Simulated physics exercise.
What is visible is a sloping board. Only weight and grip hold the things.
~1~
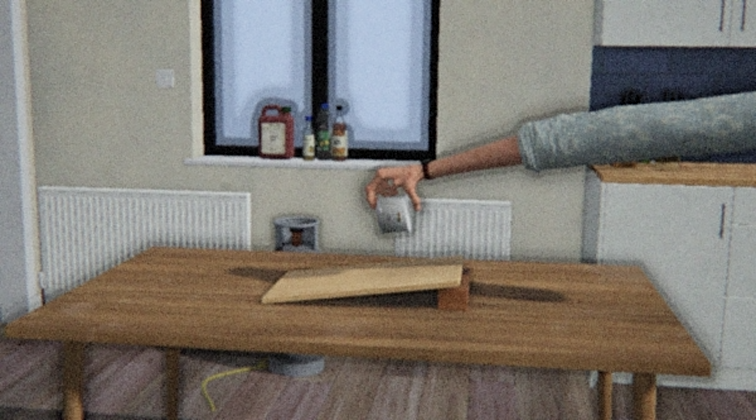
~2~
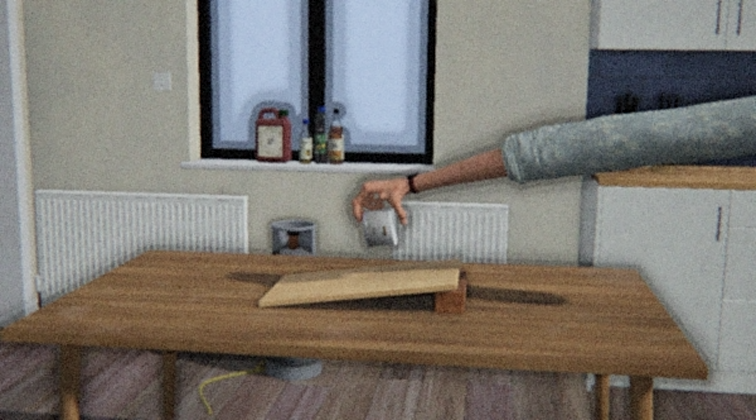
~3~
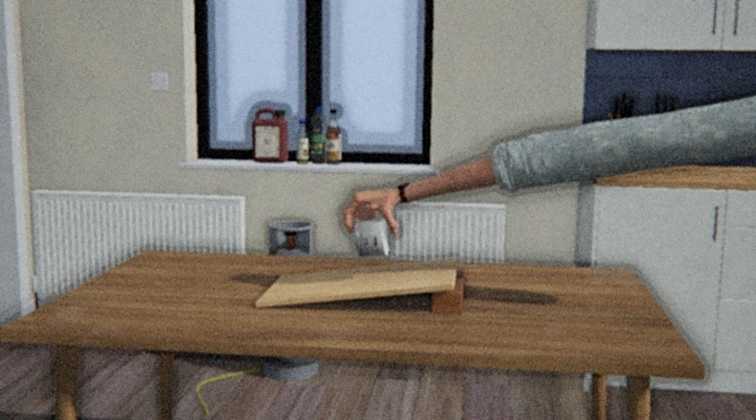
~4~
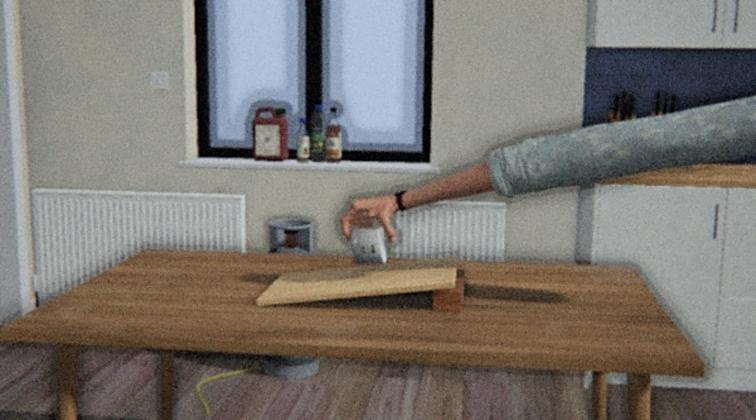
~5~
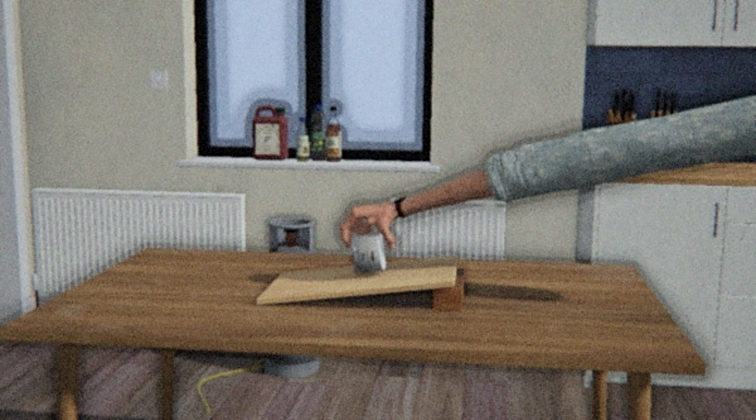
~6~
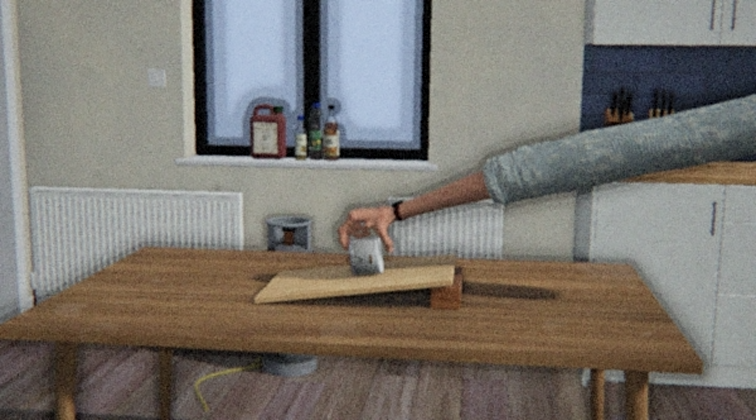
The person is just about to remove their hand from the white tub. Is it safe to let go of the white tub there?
The object will stand its ground.
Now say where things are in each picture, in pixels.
In the first picture, coming down; white tub (394, 214).
In the second picture, coming down; white tub (380, 228).
In the third picture, coming down; white tub (372, 238).
In the fourth picture, coming down; white tub (369, 246).
In the fifth picture, coming down; white tub (369, 252).
In the sixth picture, set down, still held; white tub (366, 256).
Then, 0.20 s past the last view, nothing moves.
Then, 0.50 s past the last view, white tub resting near (366, 256).
Finally, it is still in place. Final places as the last picture's camera would see them, white tub near (366, 256). The white tub remains at rest.
